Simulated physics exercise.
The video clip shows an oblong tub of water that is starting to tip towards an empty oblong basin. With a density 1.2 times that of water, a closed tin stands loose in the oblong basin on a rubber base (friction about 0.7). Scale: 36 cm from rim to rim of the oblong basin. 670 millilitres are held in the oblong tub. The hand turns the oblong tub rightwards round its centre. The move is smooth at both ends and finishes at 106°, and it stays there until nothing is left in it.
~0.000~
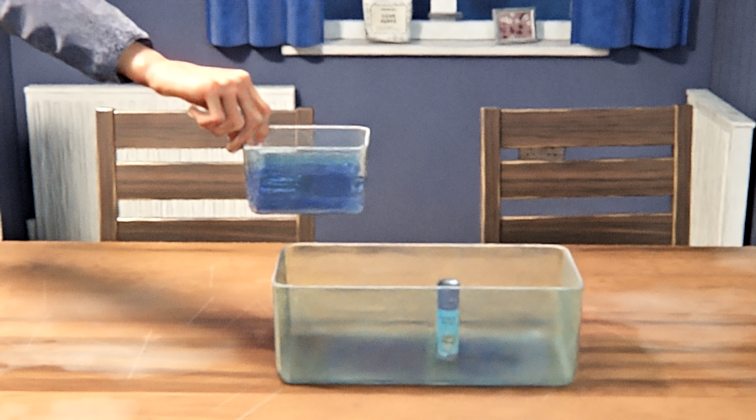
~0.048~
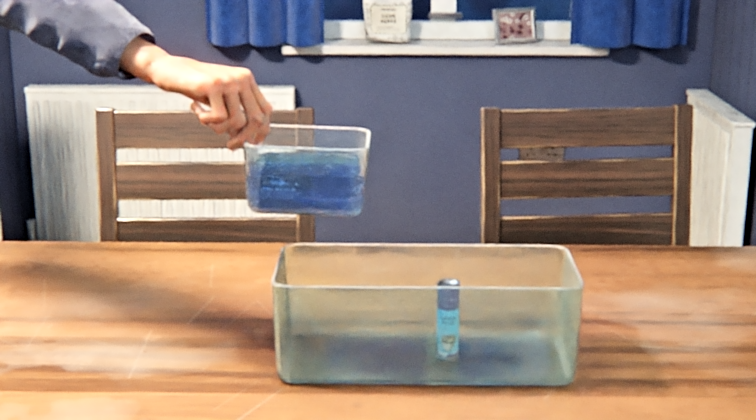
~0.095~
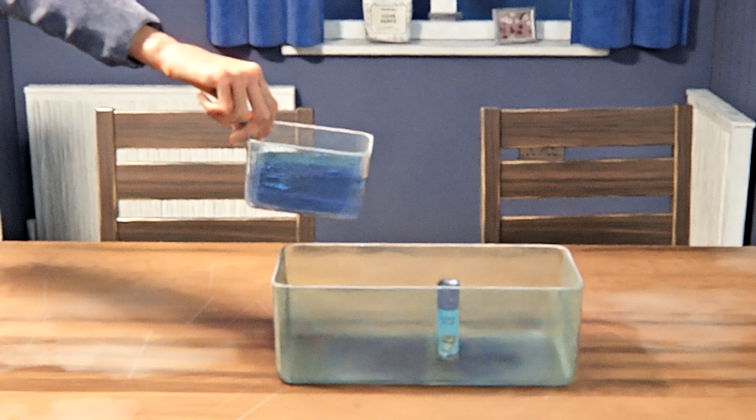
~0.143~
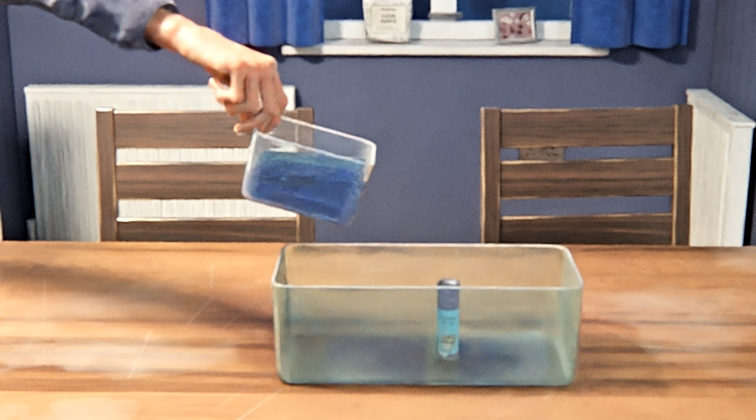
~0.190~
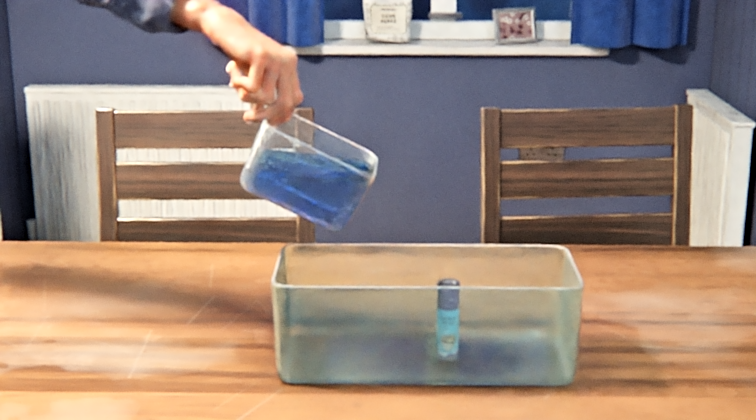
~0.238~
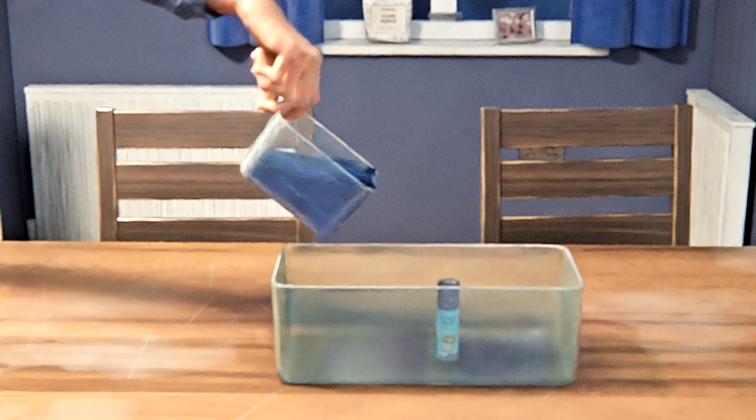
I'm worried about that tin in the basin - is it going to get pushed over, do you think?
No, still erect.
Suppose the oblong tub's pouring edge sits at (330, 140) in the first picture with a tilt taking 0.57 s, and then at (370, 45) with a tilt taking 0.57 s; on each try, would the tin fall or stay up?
Run one: It does not tip. Run two: It tumbles.
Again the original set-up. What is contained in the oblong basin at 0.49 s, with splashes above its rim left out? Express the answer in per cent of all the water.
About 46%.
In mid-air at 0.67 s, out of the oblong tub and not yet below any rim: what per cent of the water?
Some 5 per cent.
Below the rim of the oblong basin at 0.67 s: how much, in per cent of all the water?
The fraction sits near 92 in a hundred.
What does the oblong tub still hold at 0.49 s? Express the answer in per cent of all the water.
22 %.
Then, 0.49 s in, the tilt is 101° and 21 per cent is still to pour; the tin stands where it began.
Then, 0.67 s in, the tilt is 106° and 4 per cent is still to pour; the tin stands where it began.
Then, 0.86 s in, the tilt is 106° and 0 per cent is still to pour; the tin stands where it began.
Then, 1.07 s in, the tilt is 106° and 0 per cent is still to pour; the tin stands where it began.
Finally, the tin stands where it began.
